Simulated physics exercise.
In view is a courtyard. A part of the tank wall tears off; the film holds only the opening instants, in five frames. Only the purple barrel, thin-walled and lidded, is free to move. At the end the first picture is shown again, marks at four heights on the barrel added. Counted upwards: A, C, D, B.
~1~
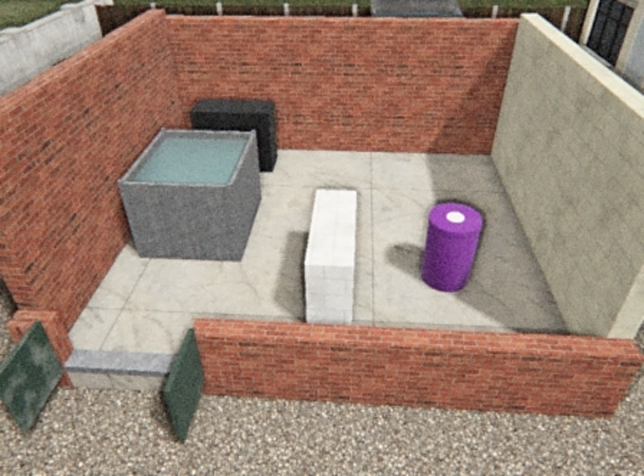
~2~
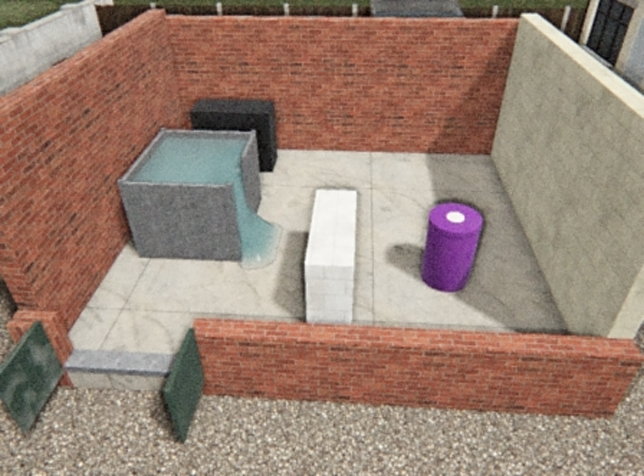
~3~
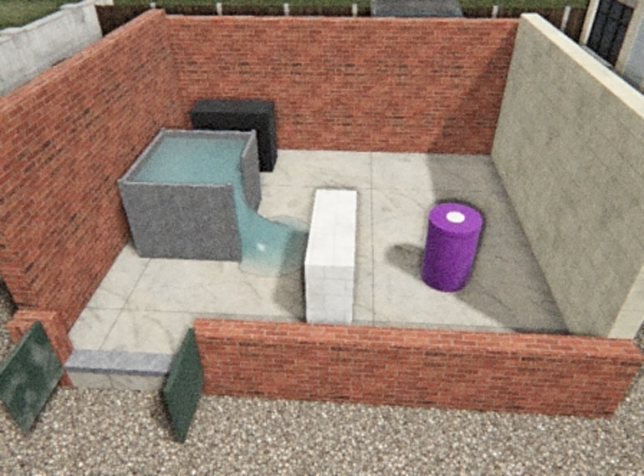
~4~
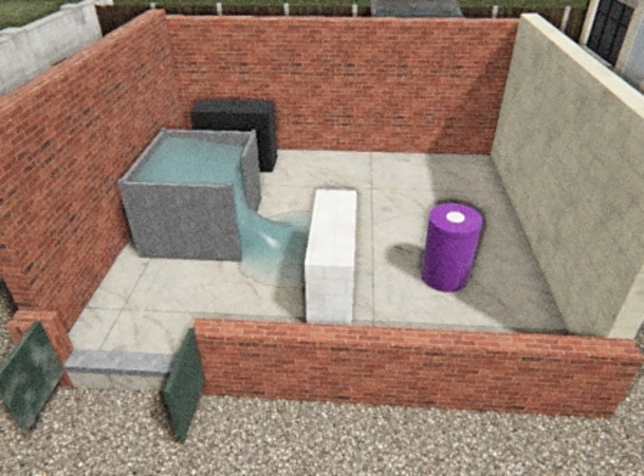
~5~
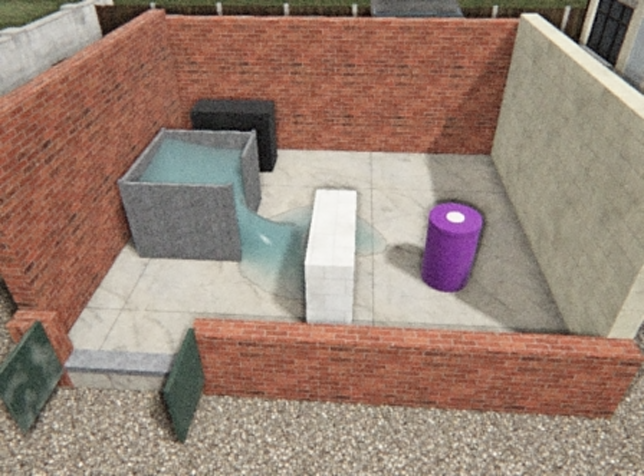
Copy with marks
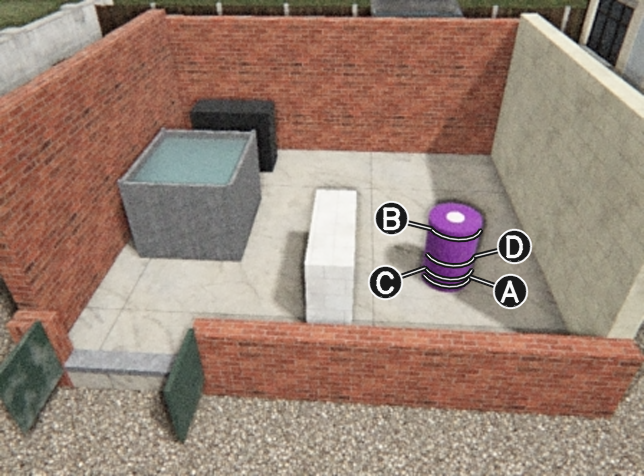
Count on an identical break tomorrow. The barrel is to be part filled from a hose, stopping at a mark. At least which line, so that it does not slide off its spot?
The limit is A.
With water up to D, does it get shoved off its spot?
No, that is safe.
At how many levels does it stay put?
All of the four.
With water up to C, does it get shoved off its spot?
No, not at all.
In white, A at (449, 286); B at (458, 239); C at (450, 279); D at (453, 265); from the bottom up A, C, D, B.
If A is chosen, it shifts by a finger or two and stays.
If B is chosen, it does not move.
If C is chosen, it does not move.
If D is chosen, it does not move.
